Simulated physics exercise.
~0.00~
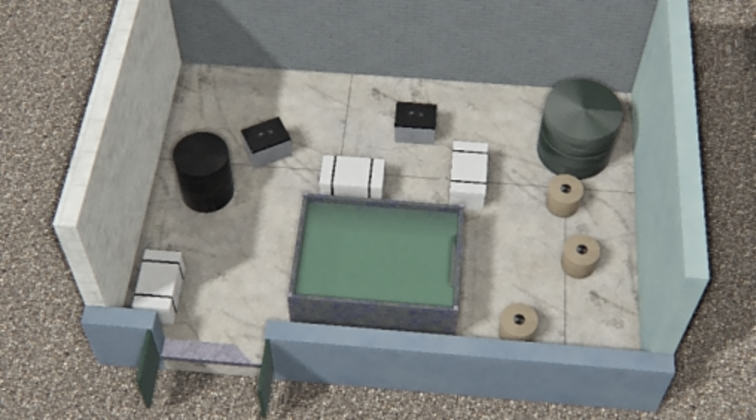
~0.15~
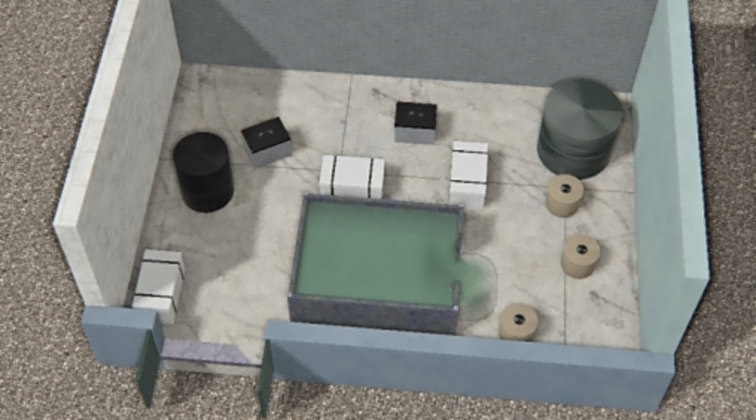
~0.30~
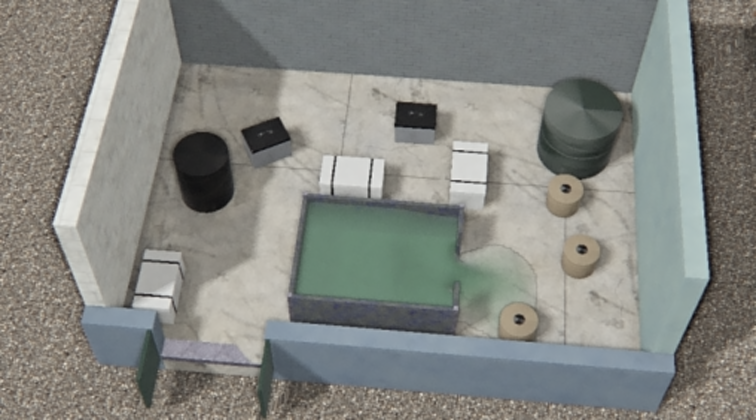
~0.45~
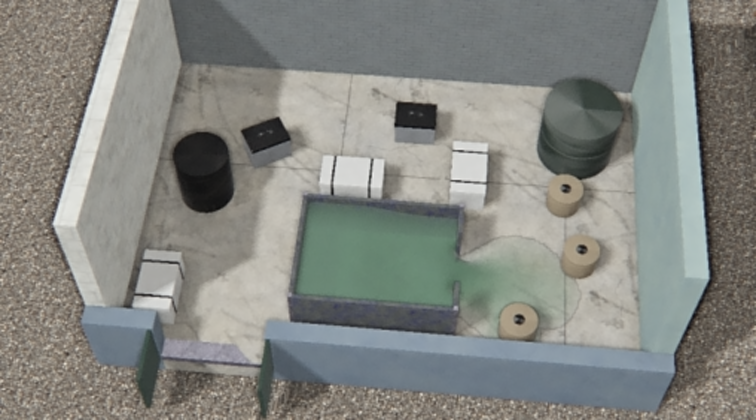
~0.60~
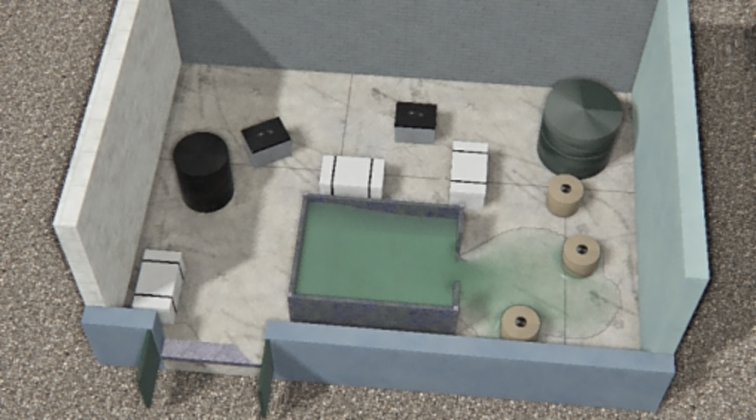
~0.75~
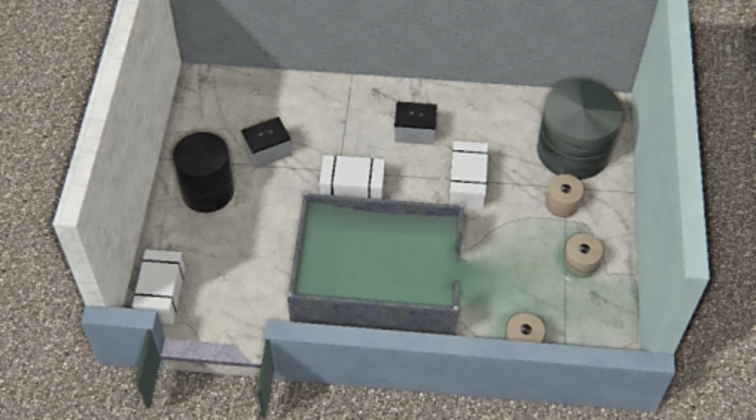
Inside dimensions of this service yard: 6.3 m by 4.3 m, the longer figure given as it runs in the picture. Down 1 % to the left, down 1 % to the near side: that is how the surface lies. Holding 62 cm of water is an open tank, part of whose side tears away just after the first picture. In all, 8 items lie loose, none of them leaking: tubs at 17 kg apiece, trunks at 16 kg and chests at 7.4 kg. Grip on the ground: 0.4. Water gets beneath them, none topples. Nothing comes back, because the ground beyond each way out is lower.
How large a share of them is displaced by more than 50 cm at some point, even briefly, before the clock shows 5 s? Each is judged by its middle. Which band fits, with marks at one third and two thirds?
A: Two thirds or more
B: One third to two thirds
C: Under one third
(B) One third to two thirds.
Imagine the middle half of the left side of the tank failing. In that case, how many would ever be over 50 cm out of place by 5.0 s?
1.
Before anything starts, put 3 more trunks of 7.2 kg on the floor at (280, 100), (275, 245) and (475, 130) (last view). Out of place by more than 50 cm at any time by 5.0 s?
Within it, within it, beyond it.
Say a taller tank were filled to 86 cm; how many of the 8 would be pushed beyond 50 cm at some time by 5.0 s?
Then the count would be 5.
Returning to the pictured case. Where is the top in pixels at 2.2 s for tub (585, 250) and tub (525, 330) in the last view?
They should sit about (612, 170) and (622, 316) in the last view.
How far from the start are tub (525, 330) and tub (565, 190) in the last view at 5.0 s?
Distances: 80 cm; 150 cm.
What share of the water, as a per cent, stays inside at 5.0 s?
Close to 100 in a hundred parts remain.
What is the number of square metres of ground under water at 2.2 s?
About 10.0 m2.
After 1.1 s 0 of 8 are over 50 cm from their spots; 0 afloat.
After 2.2 s 2 of 8 are over 50 cm from their spots; 2 afloat.
After 3.5 s 3 of 8 are over 50 cm from their spots; 2 afloat.
After 5.0 s 5 of 8 are over 50 cm from their spots, and 5 have been at some point; 1 afloat.
